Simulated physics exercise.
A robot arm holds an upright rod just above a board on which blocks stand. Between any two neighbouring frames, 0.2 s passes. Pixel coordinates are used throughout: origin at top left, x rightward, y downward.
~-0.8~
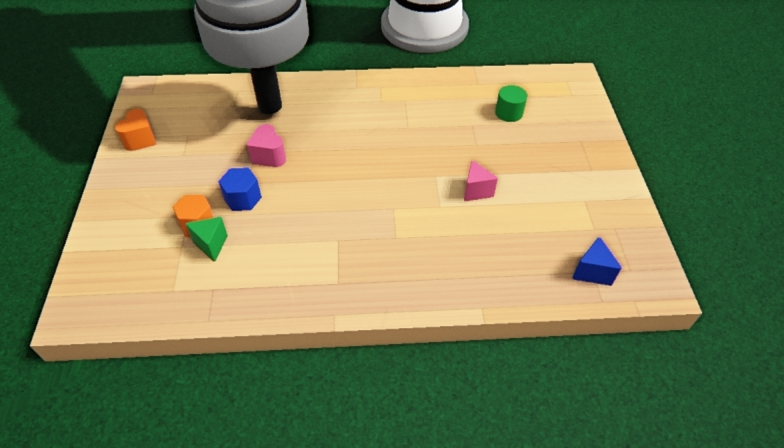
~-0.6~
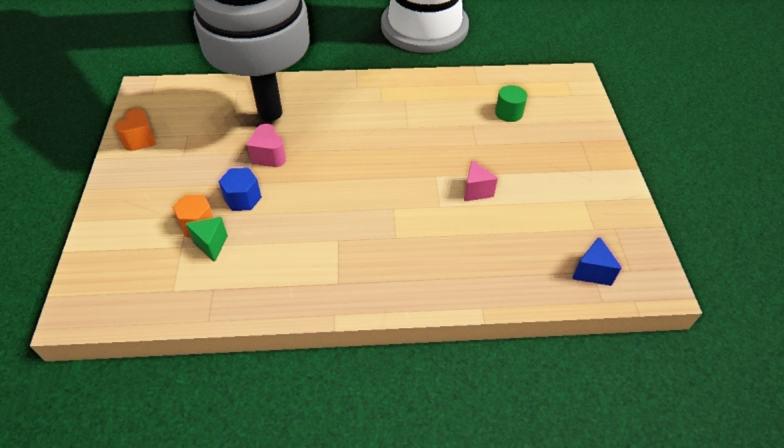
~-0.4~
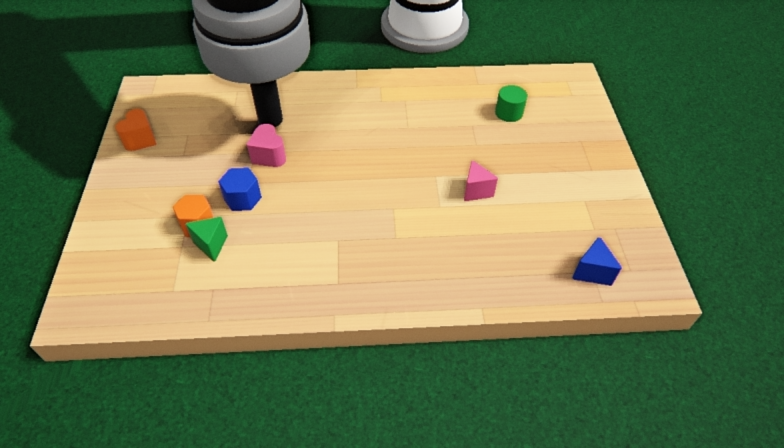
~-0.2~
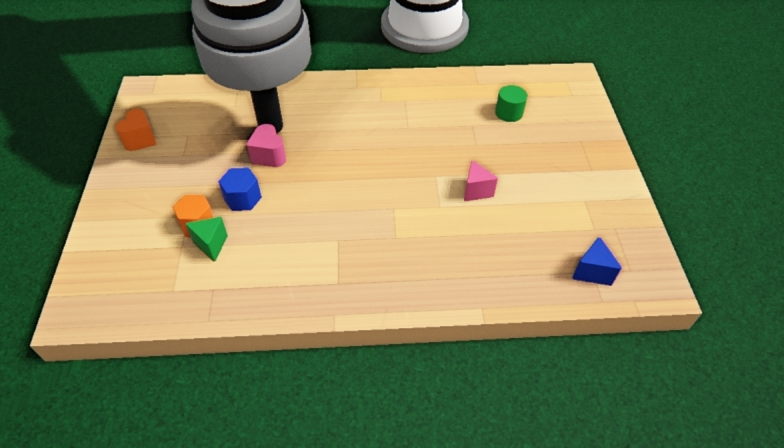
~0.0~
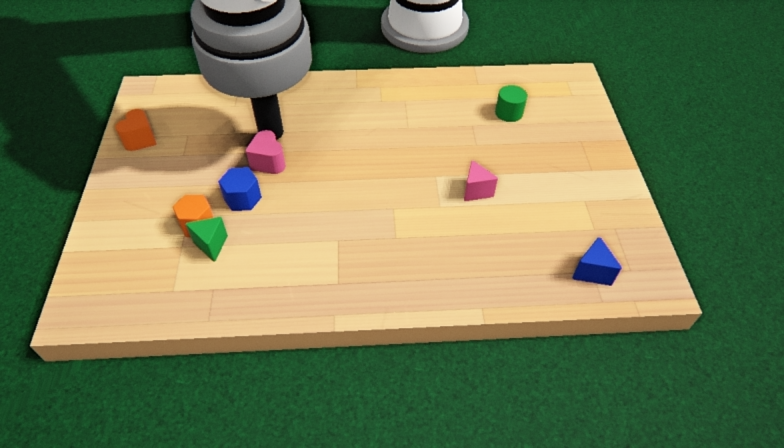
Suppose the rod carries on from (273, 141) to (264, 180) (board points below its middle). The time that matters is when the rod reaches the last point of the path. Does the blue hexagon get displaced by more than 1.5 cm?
The answer is yes.
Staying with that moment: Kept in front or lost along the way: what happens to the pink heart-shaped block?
When the path ends, it will sit ahead of the rod.
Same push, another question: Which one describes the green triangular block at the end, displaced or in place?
My prediction: It remains in place.
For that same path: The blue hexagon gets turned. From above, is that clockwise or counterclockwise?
Its spin: Clockwise.
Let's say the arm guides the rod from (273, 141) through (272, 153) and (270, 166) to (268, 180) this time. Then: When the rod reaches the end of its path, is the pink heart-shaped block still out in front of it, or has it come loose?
The rod should keep driving it forward.
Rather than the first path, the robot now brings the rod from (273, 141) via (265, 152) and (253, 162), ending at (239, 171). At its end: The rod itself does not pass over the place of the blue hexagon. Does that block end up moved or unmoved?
In the end it has been moved.
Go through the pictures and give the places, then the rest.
In the first picture, rod's lower end at (270, 107); orange hexagon at (191, 206); green triangular block at (205, 228); blue hexagon at (238, 179); pink heart-shaped block at (265, 137).
In the second picture, rod at (270, 114); blocks still.
In the third picture, rod at (271, 120); blocks still.
In the fourth picture, rod at (271, 127); blocks still.
In the fifth picture, rod at (271, 133); orange hexagon at (191, 206); green triangular block at (205, 228); blue hexagon at (238, 179); pink heart-shaped block at (265, 144).
The first path, step by step. Halfway along, rod at (267, 153); blue hexagon at (234, 186); pink heart-shaped block at (262, 165).
At the end, rod at (262, 173); orange hexagon still; green triangular block still; blue hexagon at (229, 200), turned 55° clockwise; pink heart-shaped block at (265, 185), turned 25° anticlockwise.
